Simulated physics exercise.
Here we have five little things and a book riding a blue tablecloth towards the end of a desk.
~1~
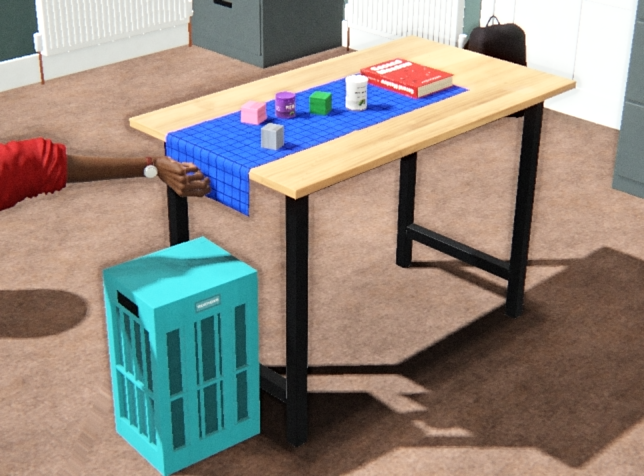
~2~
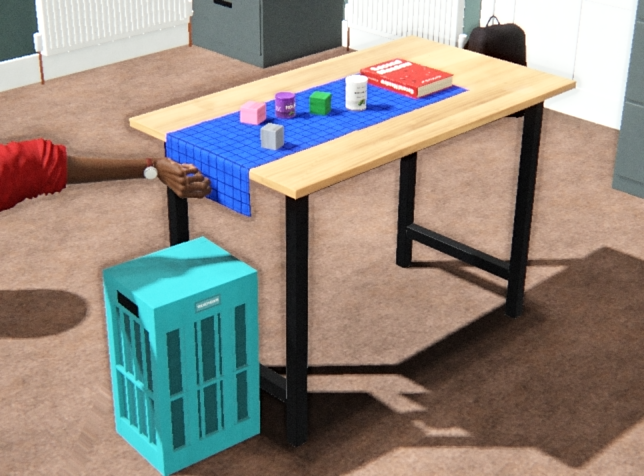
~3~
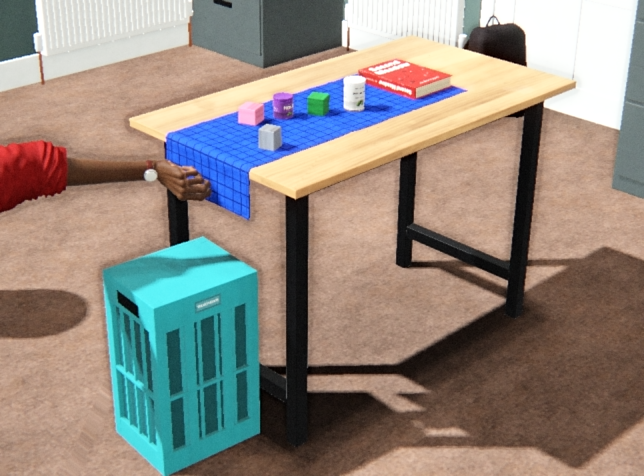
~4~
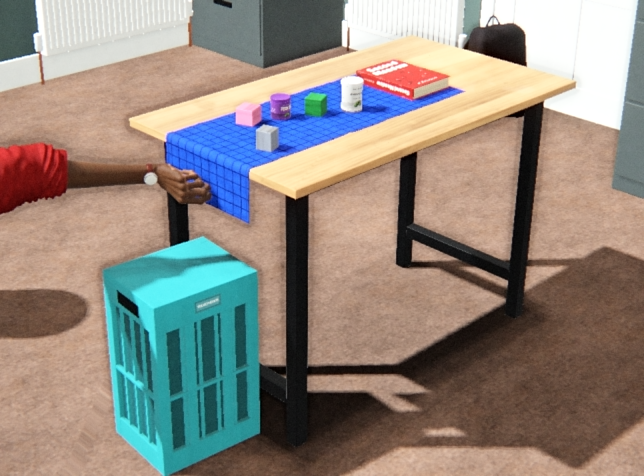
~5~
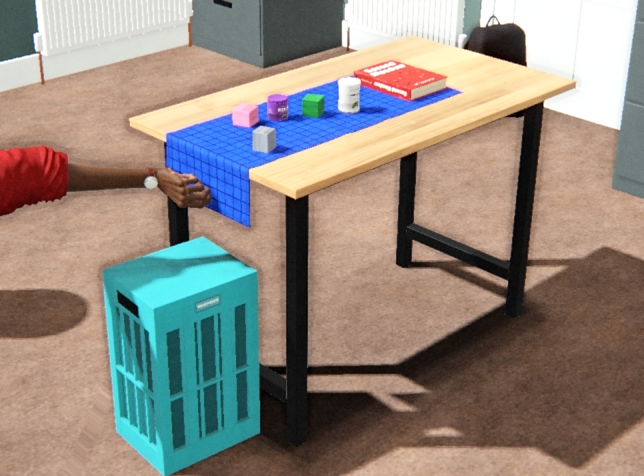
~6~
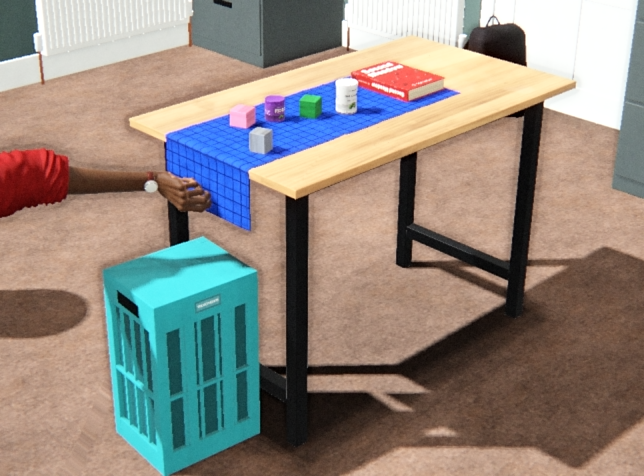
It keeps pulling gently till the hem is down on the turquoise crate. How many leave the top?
It carries off one.
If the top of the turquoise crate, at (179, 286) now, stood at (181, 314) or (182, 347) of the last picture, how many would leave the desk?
It would be 2 and 3.
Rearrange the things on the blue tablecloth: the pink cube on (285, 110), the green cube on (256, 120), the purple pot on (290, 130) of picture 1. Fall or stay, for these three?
The pink cube does not fall, the green cube does not fall, the purple pot does not fall.
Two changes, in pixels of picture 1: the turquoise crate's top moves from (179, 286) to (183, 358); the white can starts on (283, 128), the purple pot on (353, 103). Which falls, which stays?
The white can drops off; the purple pot holds on.
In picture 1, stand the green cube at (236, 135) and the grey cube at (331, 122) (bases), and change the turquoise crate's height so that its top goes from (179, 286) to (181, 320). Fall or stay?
The green cube is carried off, the grey cube survives.
Soon after, hem near (208, 243); all still up.
After that, hem on the crate; grey cube gone.
In the end, hem on the crate; grey cube gone. The answer is one.
